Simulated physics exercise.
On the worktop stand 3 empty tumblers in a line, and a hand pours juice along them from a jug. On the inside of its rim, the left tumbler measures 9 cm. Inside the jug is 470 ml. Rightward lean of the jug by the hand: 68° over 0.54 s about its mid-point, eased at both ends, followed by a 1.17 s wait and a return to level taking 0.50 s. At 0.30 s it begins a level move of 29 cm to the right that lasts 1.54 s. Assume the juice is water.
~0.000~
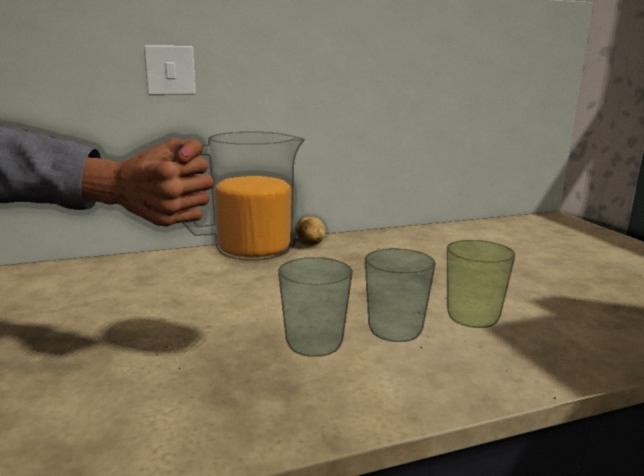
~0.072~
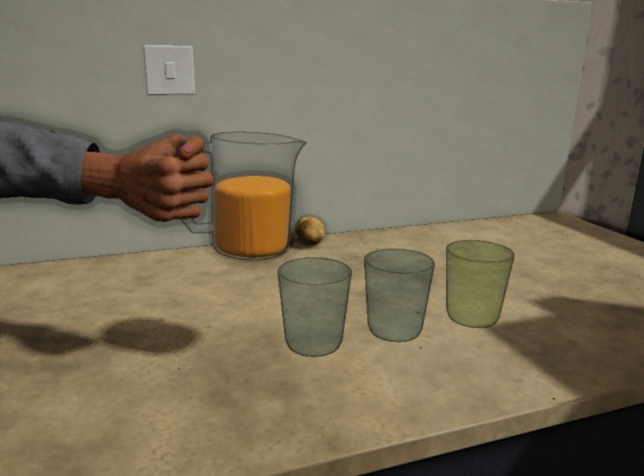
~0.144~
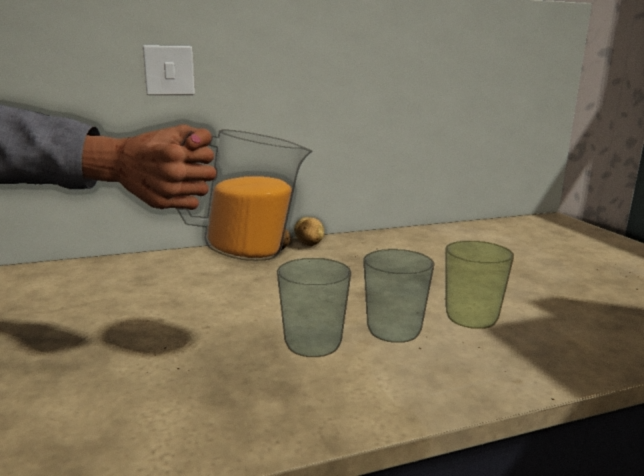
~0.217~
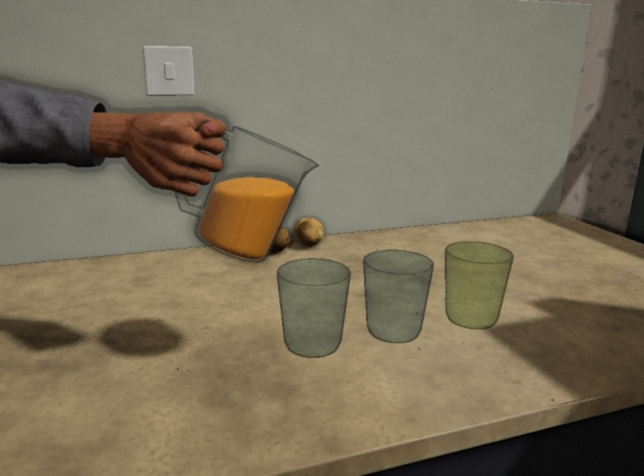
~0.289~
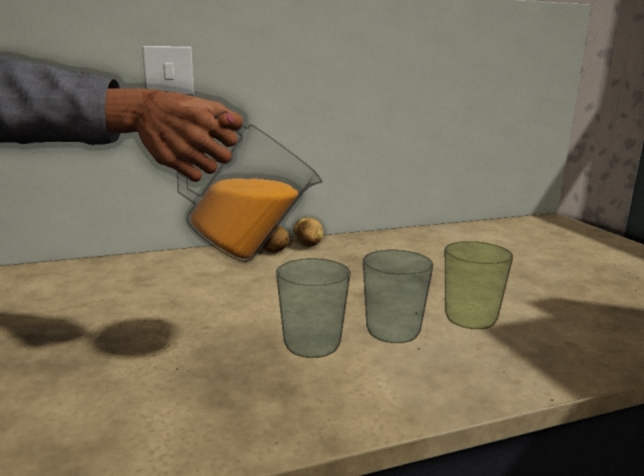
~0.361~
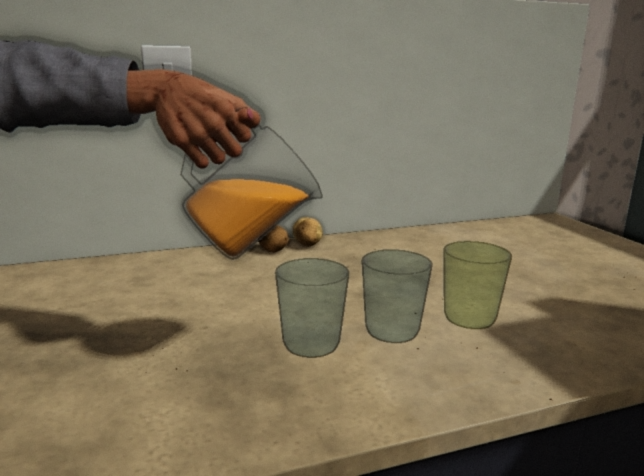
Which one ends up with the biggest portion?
The middle one.
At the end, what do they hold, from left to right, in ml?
The left one ends with about 0 ml, the middle one with about 100 ml, and the right one with about 50 ml.
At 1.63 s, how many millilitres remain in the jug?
230 ml.
By 0.87 s the tilt is 68° and from the left they hold 0 ml, 75 ml, 0 ml, the jug 350 ml, and 15 ml is on the worktop.
By 1.24 s the tilt is 68° and from the left they hold 0 ml, 105 ml, 15 ml, the jug 285 ml, and 45 ml is on the worktop.
By 1.63 s the tilt is 68° and from the left they hold 0 ml, 105 ml, 50 ml, the jug 235 ml, and 60 ml is on the worktop.
By 2.06 s the tilt is 14° and from the left they hold 0 ml, 105 ml, 50 ml, the jug 210 ml, and 100 ml is on the worktop.
At rest from the left they hold 0 ml, 105 ml, 50 ml, the jug 210 ml, and 105 ml is on the worktop.
